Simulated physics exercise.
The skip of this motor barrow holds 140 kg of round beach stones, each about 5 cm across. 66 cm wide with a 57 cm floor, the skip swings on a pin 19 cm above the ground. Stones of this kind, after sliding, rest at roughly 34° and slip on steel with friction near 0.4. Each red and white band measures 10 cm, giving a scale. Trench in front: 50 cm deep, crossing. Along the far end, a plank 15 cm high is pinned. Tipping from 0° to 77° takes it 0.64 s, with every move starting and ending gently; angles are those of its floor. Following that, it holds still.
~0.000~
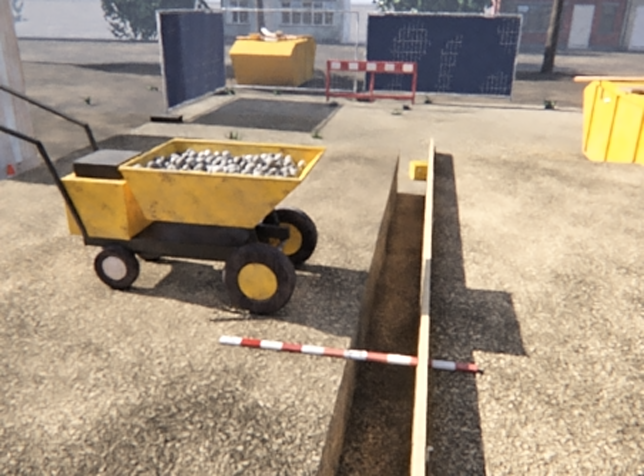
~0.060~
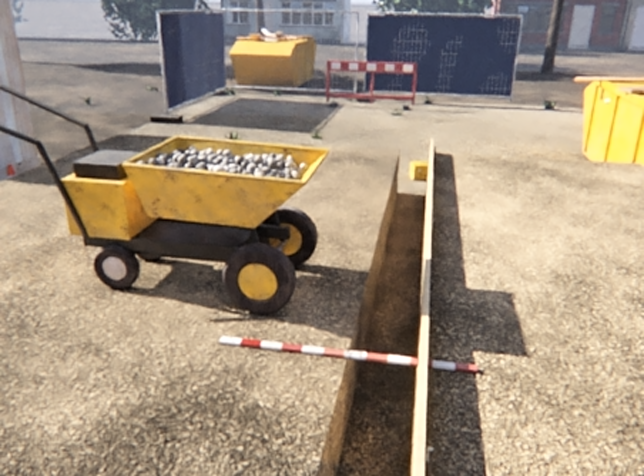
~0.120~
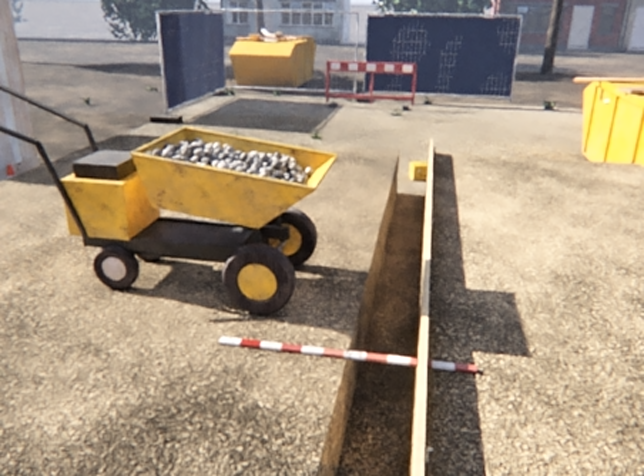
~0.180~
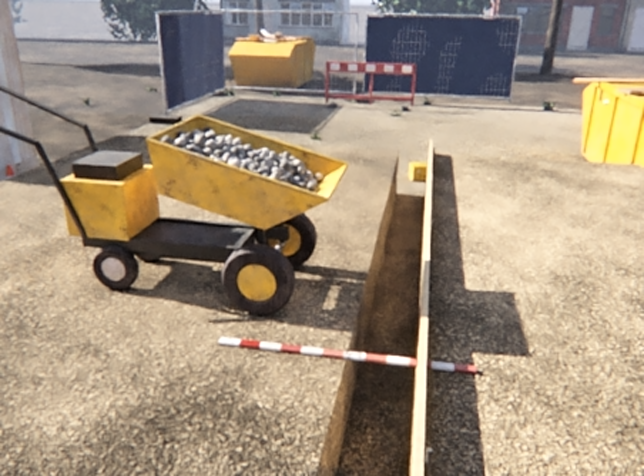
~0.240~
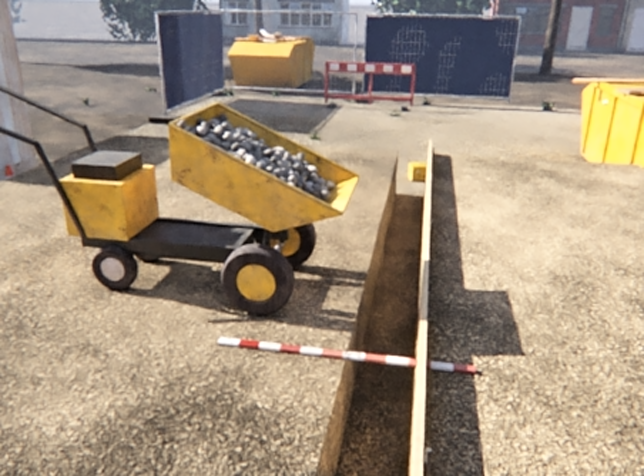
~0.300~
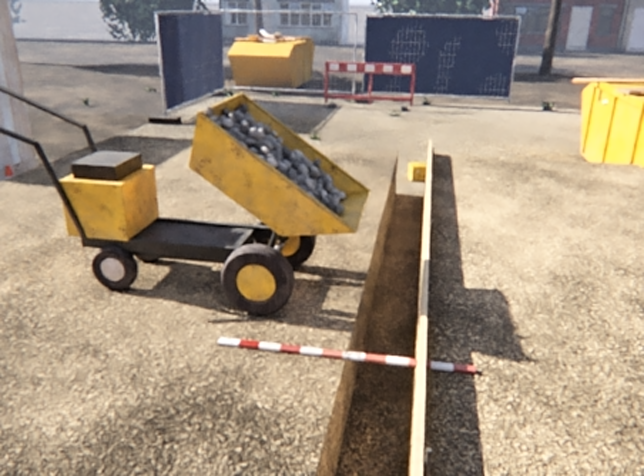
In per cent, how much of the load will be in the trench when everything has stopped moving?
Around 81 per cent of it.
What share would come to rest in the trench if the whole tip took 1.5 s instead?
My guess is near 95 percent.
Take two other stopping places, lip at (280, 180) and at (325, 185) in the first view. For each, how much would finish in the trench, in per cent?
95 %, then 50 %.
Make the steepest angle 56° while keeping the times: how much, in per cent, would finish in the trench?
Roughly 60%.
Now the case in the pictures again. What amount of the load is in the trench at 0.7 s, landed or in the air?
45 per cent, give or take.
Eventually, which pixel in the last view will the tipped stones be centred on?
About (395, 361).
After 0.5 s the floor is at 65°; 100 % in the skip; the foremost stones are at (374, 253).
After 0.7 s the floor is at 77°; 47 % in the skip, 45 % in the trench, 8 % past the trench; the foremost stones are at (450, 281).
After 1.1 s the floor is at 77°; 0 % in the skip, 81 % in the trench, 19 % past the trench; the foremost stones are at (619, 314).
After 3.0 s the floor is at 77°; 0 % in the skip, 81 % in the trench, 19 % past the trench; the foremost stones are past the picture's edge.
